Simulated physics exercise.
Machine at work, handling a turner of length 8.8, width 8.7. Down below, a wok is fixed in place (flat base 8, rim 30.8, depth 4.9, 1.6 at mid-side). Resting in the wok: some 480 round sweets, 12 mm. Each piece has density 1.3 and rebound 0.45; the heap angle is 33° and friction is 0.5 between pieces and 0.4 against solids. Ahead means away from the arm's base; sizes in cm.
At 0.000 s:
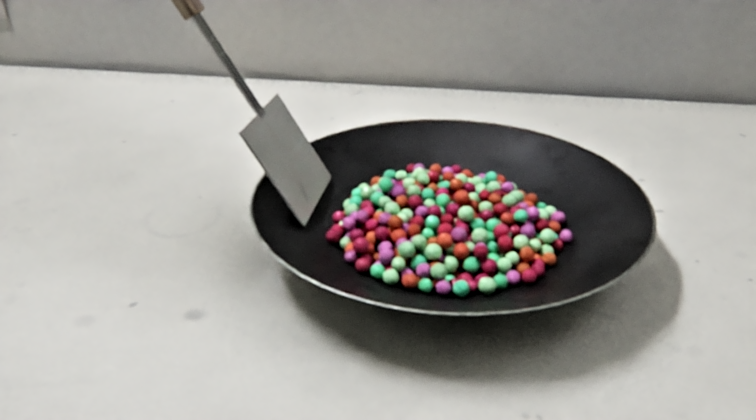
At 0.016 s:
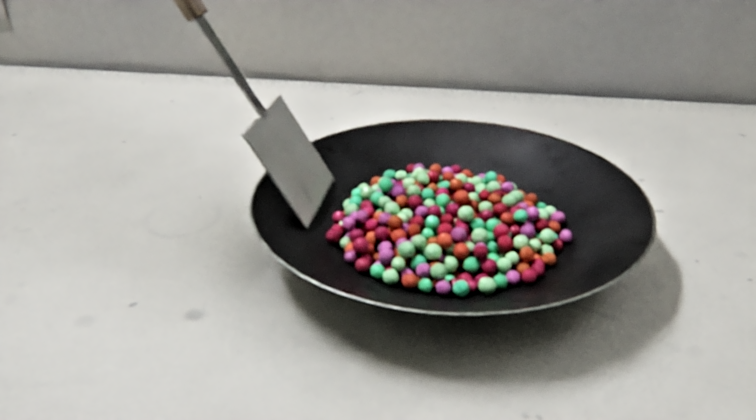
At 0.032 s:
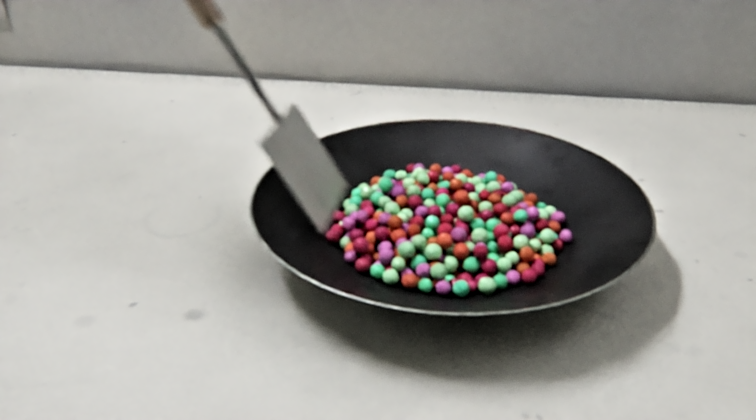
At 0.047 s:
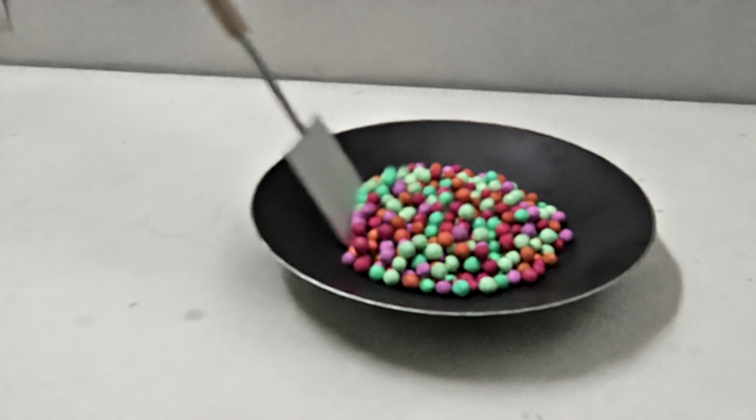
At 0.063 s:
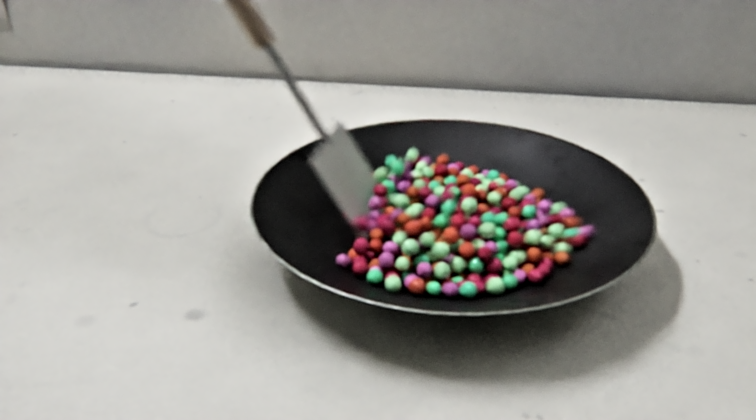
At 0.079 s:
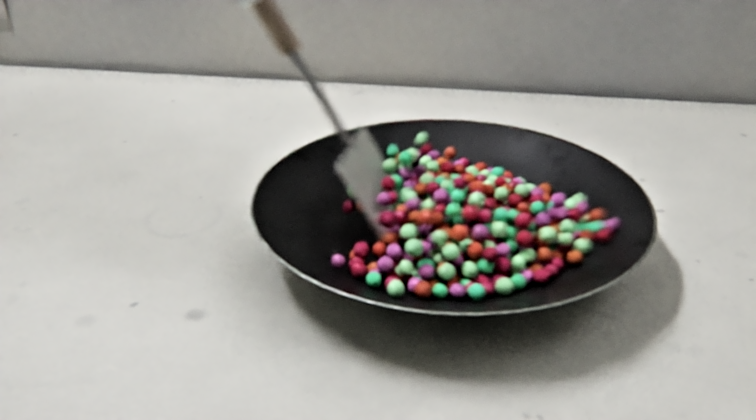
A turner with a flat metal blade dips at the left side of a black wok, then pushes right into the pile of small, round, multicoloured sweets, shifting them rightward and spreading some toward the back.
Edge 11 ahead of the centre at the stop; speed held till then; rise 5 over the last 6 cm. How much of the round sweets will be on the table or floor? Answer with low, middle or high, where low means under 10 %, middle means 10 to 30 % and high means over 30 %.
High.
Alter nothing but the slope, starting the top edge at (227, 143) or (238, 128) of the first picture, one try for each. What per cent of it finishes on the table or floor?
Some 50 and 45 per cent.
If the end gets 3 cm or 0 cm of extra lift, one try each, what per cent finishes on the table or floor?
Roughly 55 per cent, then 55 per cent.
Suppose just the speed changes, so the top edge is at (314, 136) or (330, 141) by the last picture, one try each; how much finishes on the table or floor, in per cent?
Near 35 per cent in the first try and near 45 per cent in the second.
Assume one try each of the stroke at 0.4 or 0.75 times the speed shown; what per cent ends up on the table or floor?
About 20 and 45 per cent.
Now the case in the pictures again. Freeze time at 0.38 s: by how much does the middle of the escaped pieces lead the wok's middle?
32 cm.
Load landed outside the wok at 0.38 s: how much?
Some 35 per cent.
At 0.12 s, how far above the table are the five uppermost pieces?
I'd say close to 8 cm on average.
After 0.12 s, sloping 60°, highest piece 8 above the table; 480 in the wok, 1 on the blade or in flight.
After 0.16 s, sloping 60°, highest piece 10 above the table; 465 in the wok, 16 on the blade or in flight.
After 0.38 s, sloping 60°, highest piece 15 above the table; 229 in the wok, 170 on the table or floor, 82 on the blade or in flight.
After 1.43 s, sloping 60°, highest piece 4 above the table; 252 on the table or floor, 229 in the wok.
At rest, 252 on the table or floor, 229 in the wok. That is 52 % on the table or floor.
